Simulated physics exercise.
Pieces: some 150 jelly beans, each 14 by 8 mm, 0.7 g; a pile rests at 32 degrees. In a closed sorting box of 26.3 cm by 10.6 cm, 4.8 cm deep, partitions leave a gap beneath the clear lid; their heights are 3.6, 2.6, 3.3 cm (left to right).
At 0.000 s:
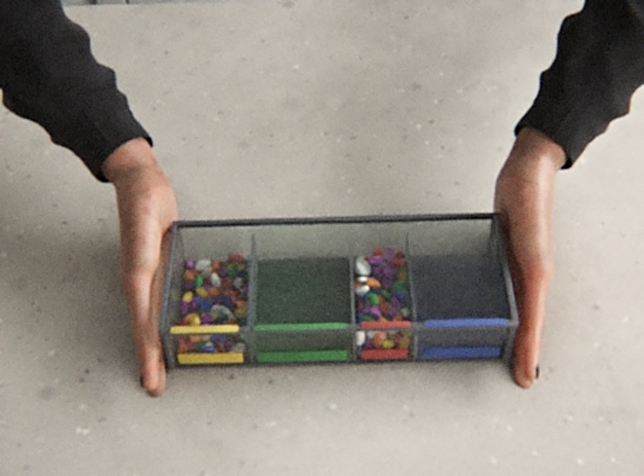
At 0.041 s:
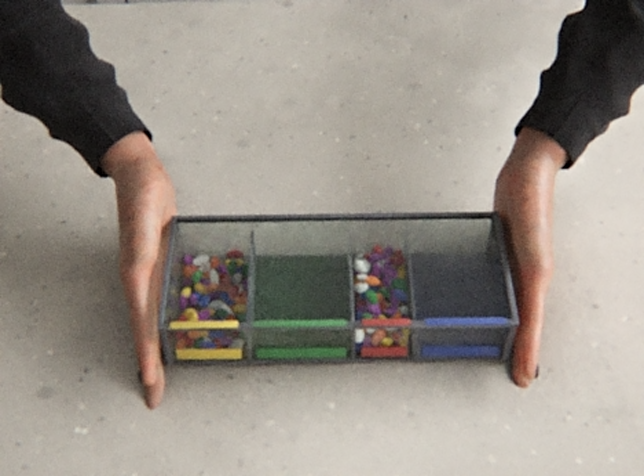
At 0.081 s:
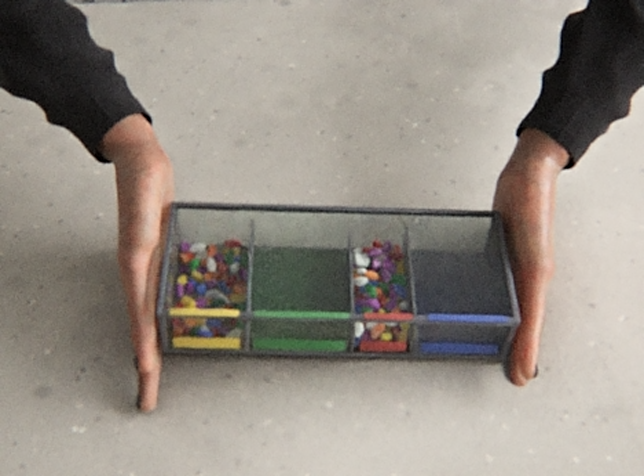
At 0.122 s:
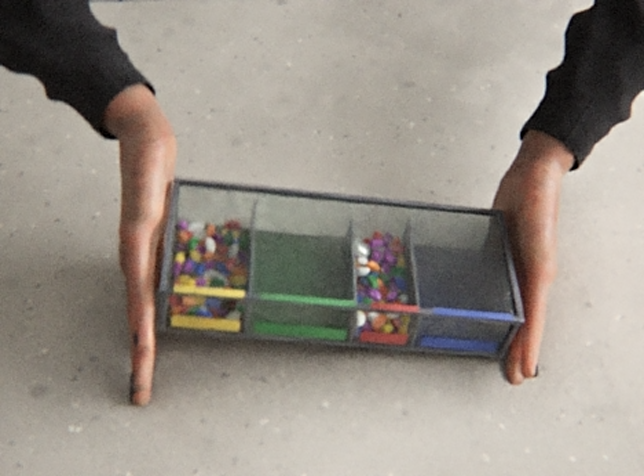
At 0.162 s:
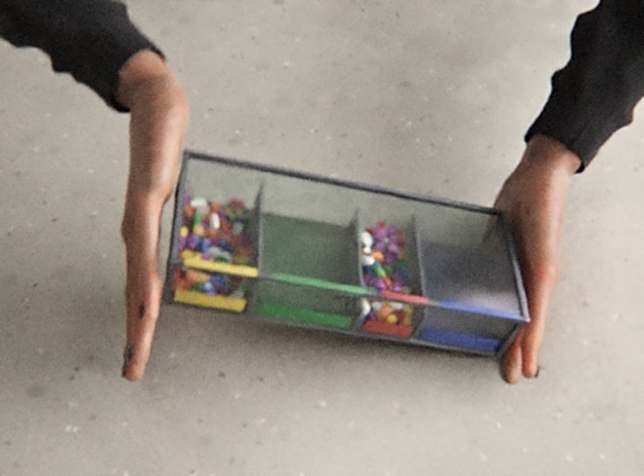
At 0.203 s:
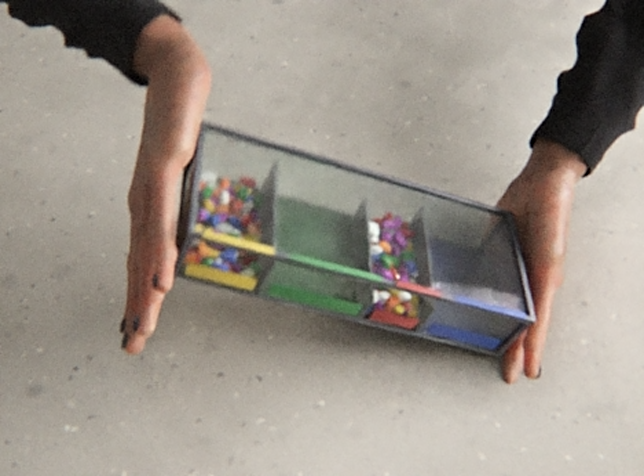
Clear compartmented box of colourful jelly beans tilting between two hands, the left hand raising its end above the grey surface.
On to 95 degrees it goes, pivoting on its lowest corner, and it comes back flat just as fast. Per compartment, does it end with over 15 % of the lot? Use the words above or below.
Red: Above; blue: Above; green: Below; yellow: Above.
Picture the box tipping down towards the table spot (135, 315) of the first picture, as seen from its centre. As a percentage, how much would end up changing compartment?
Some 50 per cent.
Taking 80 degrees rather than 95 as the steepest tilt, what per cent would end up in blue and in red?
Blue: 15, red: 45 (per cent).
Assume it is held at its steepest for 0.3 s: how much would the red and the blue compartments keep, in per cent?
Then: Red 30, blue 35.
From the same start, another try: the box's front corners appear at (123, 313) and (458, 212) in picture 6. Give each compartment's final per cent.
In the end red holds 0 %, blue holds 0 %, green holds 40 % and yellow holds 60 %.
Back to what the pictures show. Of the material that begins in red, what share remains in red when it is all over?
That compartment keeps close to 40 per cent of its own pieces.
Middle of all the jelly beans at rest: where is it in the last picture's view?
My guess is close to (377, 297).
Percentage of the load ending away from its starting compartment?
I'd put it at about 45 per cent.
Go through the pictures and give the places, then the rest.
Box tilt 0 degrees, front corners at (164, 331) and (512, 322); red 55 %, yellow 45 %, in the first frame.
Box tilt 1 degrees, front corners at (163, 326) and (512, 321), in the second frame.
Box tilt 5 degrees, front corners at (162, 312) and (514, 320), lowest corner right back, in the third frame.
Box tilt 10 degrees, front corners at (166, 288) and (517, 318), lowest corner right back, in the fourth frame.
Box tilt 17 degrees, front corners at (176, 261) and (522, 318), lowest corner right back, in the fifth frame.
Box tilt 24 degrees, front corners at (194, 232) and (529, 318), lowest corner right back; red 55 %, yellow 45 %. The box's pace is about 170 degrees a second, in the sixth frame.
Then, at 0.73 s, tilt 94 degrees; red 45 %, blue 10 %, green 5 %, yellow 40 %.
After 1.08 s, tilt 39 degrees; red 30 %, blue 30 %, green 5 %, yellow 30 %.
Then, at 1.52 s, tilt 0 degrees; red 30 %, blue 35 %, green 5 %, yellow 30 %.
By 2.0 s all is still; red 30 %, blue 35 %, green 5 %, yellow 30 %.
